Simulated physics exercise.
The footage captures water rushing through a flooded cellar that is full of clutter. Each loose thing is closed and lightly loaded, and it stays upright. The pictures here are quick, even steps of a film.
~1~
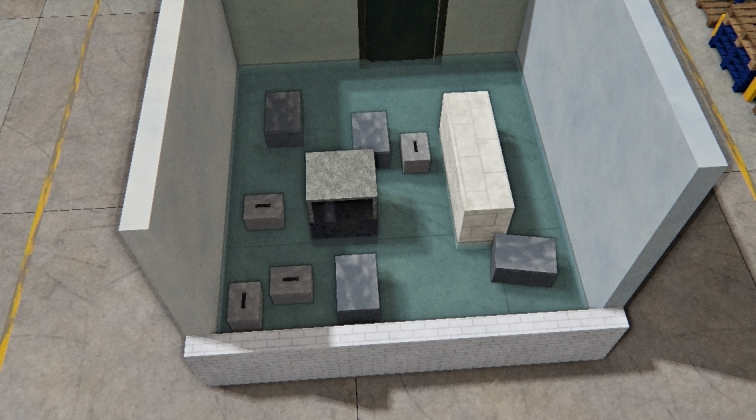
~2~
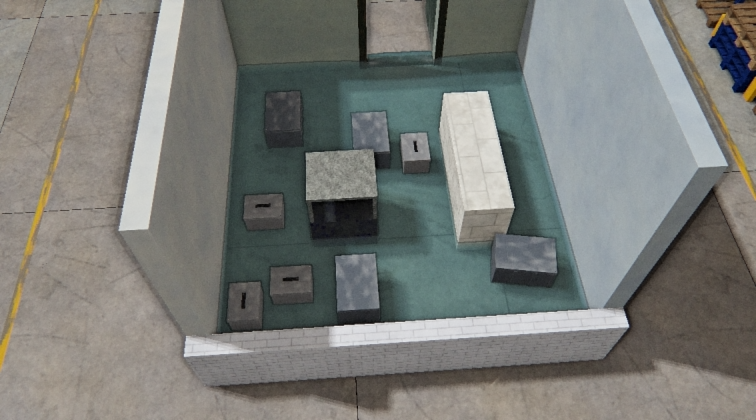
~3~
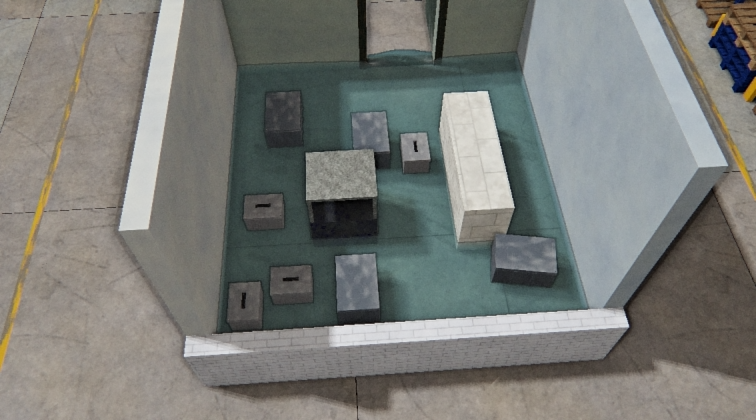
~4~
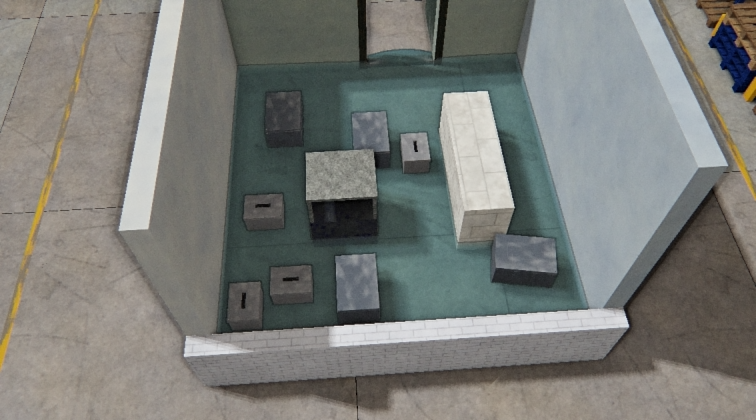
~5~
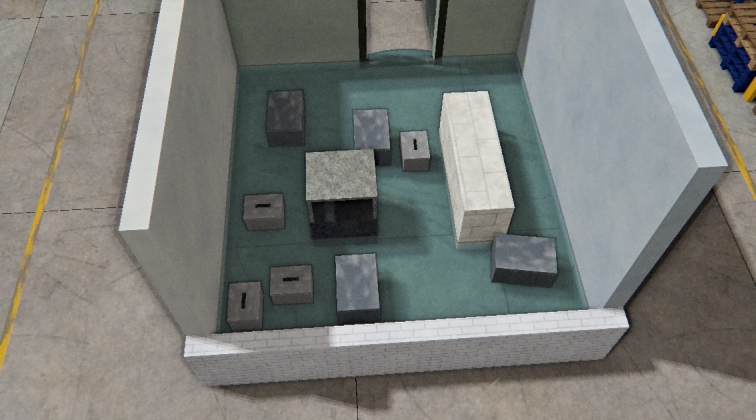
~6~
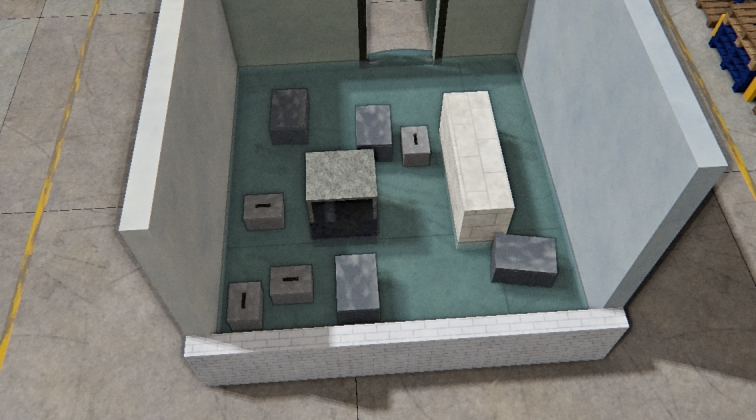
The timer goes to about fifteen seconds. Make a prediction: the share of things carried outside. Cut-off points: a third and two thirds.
A third to two thirds.
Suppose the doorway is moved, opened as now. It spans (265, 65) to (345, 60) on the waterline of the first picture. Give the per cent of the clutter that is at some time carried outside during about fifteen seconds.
About 50 %.
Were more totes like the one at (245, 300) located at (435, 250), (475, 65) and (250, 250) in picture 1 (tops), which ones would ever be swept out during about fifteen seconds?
Well, taking each in turn, that's never removed, lost to the flow and finally never removed.
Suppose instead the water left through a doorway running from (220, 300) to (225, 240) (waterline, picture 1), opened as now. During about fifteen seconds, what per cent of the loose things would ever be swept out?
Close to 60 percent.
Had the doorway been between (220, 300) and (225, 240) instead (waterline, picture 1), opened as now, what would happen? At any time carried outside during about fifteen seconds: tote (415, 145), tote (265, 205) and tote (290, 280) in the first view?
In turn: No, carried outside, yes.
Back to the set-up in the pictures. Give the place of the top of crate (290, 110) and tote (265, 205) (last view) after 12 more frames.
At about (323, 81) and (274, 162).
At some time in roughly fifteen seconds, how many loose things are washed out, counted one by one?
It adds up to 3.
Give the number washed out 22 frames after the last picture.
Total: 2.
A moment on, 0 of 8 are out; 8 afloat.
Next, 0 of 8 are out; 8 afloat.
Later, 2 of 8 are out; 6 afloat.
In the end, 3 of 8 are out; 5 afloat.
